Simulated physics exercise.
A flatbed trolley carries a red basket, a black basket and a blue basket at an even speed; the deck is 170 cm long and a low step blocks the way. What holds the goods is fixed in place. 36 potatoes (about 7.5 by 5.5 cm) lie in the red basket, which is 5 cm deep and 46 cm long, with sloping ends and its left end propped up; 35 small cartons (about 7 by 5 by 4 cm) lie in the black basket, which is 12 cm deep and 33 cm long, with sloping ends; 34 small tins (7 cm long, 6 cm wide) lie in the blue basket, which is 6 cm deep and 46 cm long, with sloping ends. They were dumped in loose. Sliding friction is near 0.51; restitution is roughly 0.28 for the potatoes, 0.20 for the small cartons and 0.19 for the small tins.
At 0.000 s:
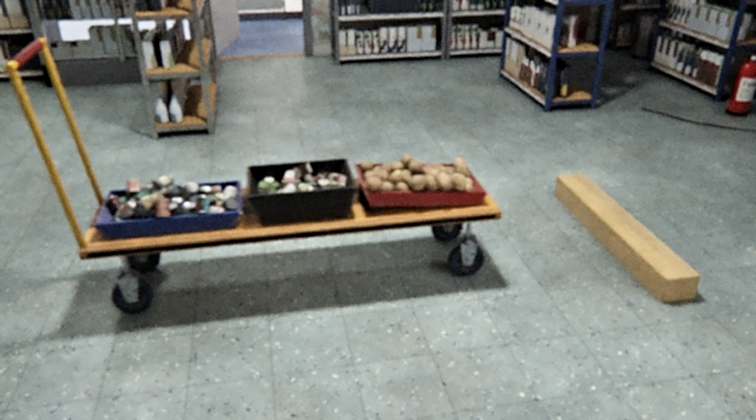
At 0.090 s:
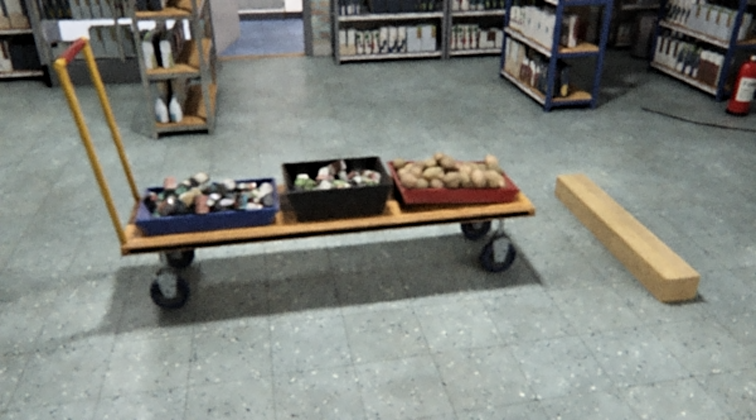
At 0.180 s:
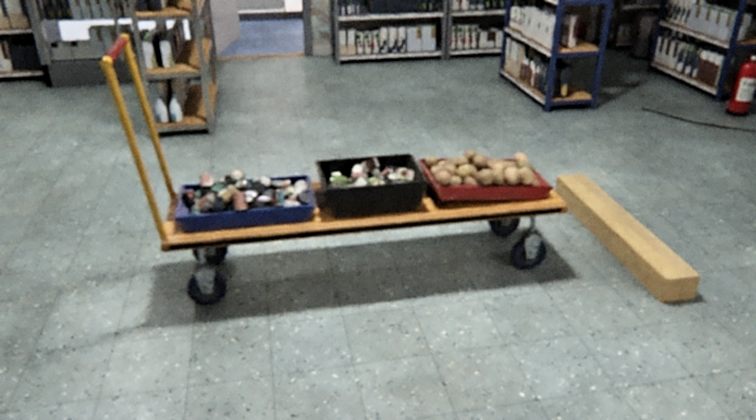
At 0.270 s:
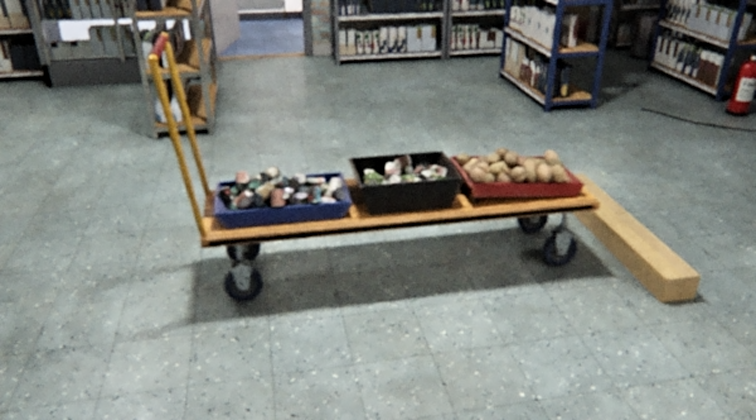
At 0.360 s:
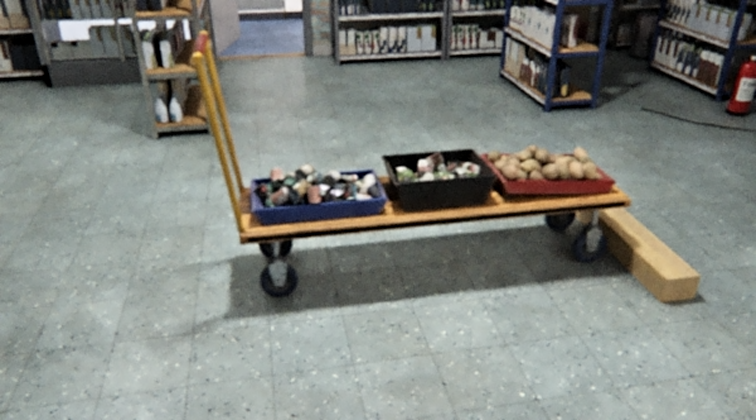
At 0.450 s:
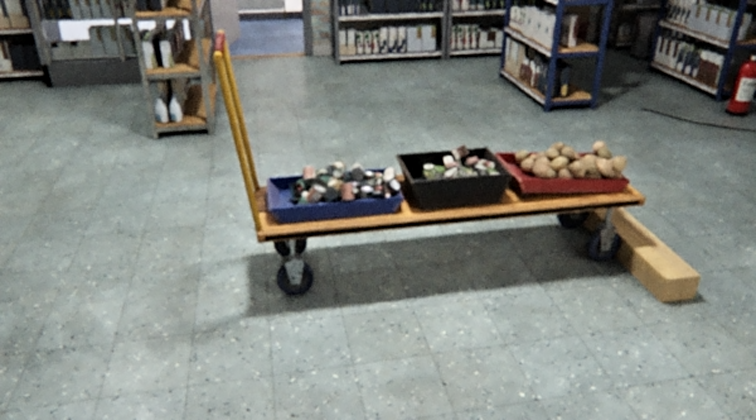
Flatbed trolley carrying blue, black and red baskets of small loose items rolling right across a tiled floor to a low wooden step.
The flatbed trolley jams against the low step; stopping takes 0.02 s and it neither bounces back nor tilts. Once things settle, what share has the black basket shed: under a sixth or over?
The black basket loses under a sixth of its small cartons.
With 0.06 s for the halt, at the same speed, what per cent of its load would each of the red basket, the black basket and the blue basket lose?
Then red basket 30, black basket 0, blue basket 10 per cent.
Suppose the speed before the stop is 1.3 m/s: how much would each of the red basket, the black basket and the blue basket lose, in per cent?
Then red basket 20, black basket 0, blue basket 10 per cent.
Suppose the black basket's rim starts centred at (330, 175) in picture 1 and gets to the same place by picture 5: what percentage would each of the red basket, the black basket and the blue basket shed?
In that case red basket 20, black basket 0, blue basket 10 per cent.
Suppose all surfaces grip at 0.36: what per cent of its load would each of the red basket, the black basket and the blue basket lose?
In that case red basket 30, black basket 0, blue basket 10 per cent.
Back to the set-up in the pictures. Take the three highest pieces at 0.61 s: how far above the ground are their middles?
Roughly 50 cm.
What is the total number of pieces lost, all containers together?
Roughly 14 in all.
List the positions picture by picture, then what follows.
In the first frame (we follow the rim corner now nearest the camera), black basket at (250, 196); blue basket at (96, 224); 67 cm still to roll; nothing out yet.
Black basket at (288, 192); blue basket at (137, 220); 52 cm still to roll, in the second frame.
Black basket at (326, 189); blue basket at (177, 217); 37 cm still to roll, in the third frame.
Black basket at (362, 186); blue basket at (216, 213); 22 cm still to roll, in the fourth frame.
Black basket at (398, 183); blue basket at (254, 210); 7 cm still to roll, in the fifth frame.
Black basket at (414, 182); blue basket at (271, 208); stopped; nothing out yet, in the sixth frame.
After 0.49 s, 1 of 36 out of the red basket, 0 of 35 out of the black basket and 0 of 34 out of the blue basket.
After 0.61 s, 7 of 36 out of the red basket, 0 of 35 out of the black basket and 3 of 34 out of the blue basket.
After 0.84 s, 10 of 36 out of the red basket, 0 of 35 out of the black basket and 4 of 34 out of the blue basket.
Final count (at 1.35 s), 10 of 36 out of the red basket, 0 of 35 out of the black basket and 4 of 34 out of the blue basket. Asked share, 0 of 35, 0 per cent.
